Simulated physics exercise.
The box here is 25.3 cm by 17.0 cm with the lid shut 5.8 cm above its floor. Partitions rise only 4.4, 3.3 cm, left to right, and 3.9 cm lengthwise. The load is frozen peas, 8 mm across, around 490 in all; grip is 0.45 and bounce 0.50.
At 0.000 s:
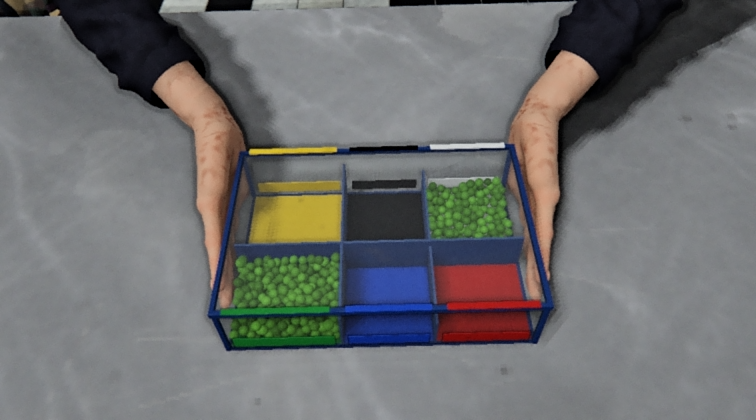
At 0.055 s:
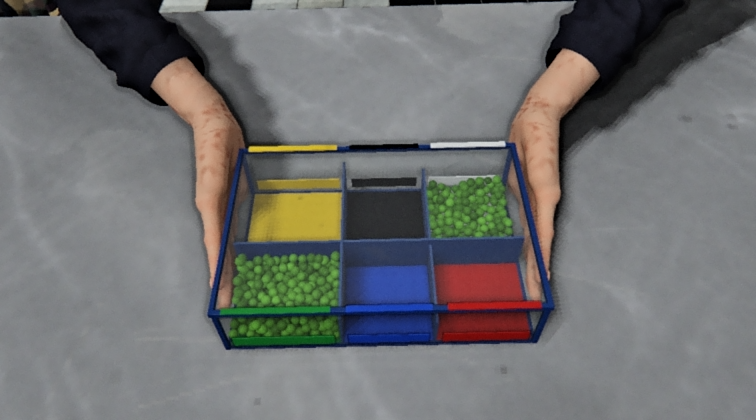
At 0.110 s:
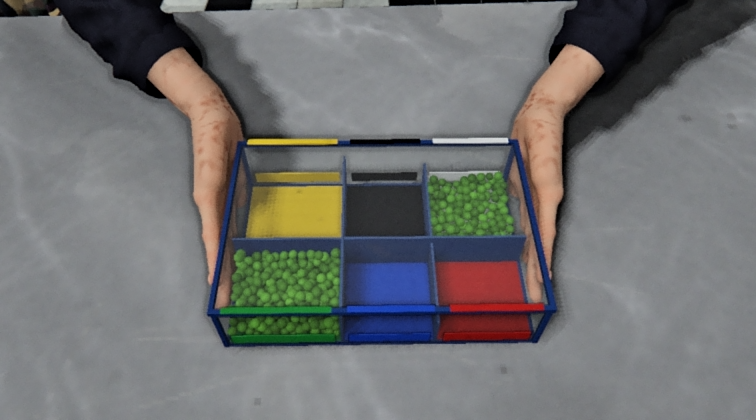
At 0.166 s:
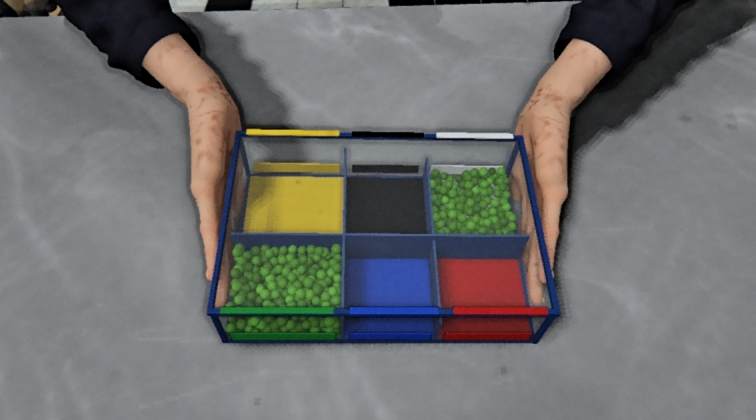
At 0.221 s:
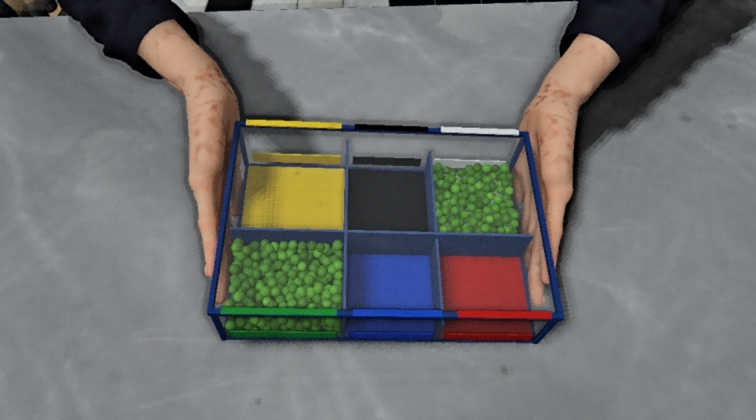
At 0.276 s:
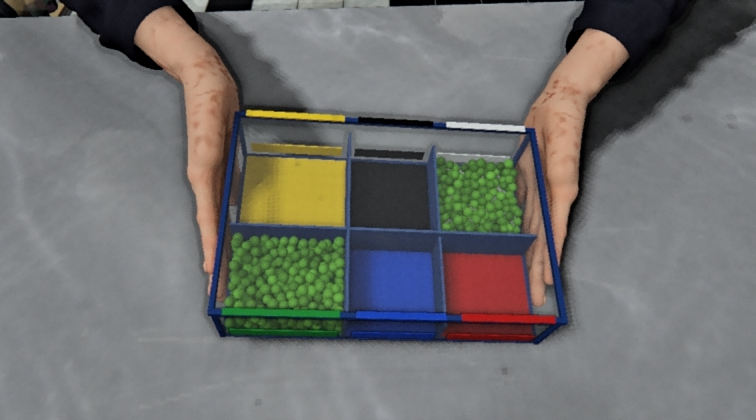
A clear-lidded box divided into six coloured compartments sits between two hands on a grey surface, with green peas in the front-left and back-right sections. The hands then tilt it gradually, leaning it toward the front-right corner, while the peas stay in the same two compartments.
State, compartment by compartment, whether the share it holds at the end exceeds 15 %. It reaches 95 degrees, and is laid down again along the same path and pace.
Red: Exceeds; blue: Does not exceed; green: Exceeds; yellow: Does not exceed; white: Exceeds; black: Does not exceed.
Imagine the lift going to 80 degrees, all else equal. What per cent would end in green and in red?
Shares: Green 60, red 10, per cent.
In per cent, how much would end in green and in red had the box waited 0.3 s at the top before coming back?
Result - green: 55 %, red: 25 %.
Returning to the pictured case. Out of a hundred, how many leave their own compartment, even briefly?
Around 20 percent.
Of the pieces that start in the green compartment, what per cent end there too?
I'd estimate about 90 %.
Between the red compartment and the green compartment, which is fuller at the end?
The green compartment.
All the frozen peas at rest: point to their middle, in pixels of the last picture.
Once everything settles, the centre is around (330, 303).
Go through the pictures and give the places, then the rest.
The first frame shows box tilt 0 degrees, front corners at (214, 312) and (547, 304); green 60 %, white 40 %.
The second frame shows box tilt 1 degrees, front corners at (214, 312) and (548, 304).
The third frame shows box tilt 3 degrees, front corners at (213, 311) and (550, 307), lowest corner right front.
The fourth frame shows box tilt 7 degrees, front corners at (213, 310) and (553, 311), lowest corner right front.
The fifth frame shows box tilt 10 degrees, front corners at (213, 310) and (557, 315), lowest corner right front.
The sixth frame shows box tilt 14 degrees, front corners at (214, 310) and (561, 319), lowest corner right front; green 60 %, white 40 %. Its pace works out near 65 degrees a second.
After 1.60 s, tilt 95 degrees; red 10 %, green 60 %, white 30 %.
After 2.48 s, tilt 43 degrees; red 20 %, green 55 %, white 25 %.
After 3.37 s, tilt 0 degrees; red 20 %, green 55 %, white 20 %.
At rest (4.1 s), red 20 %, blue 0 %, green 55 %, yellow 0 %, white 20 %, black 0 %.
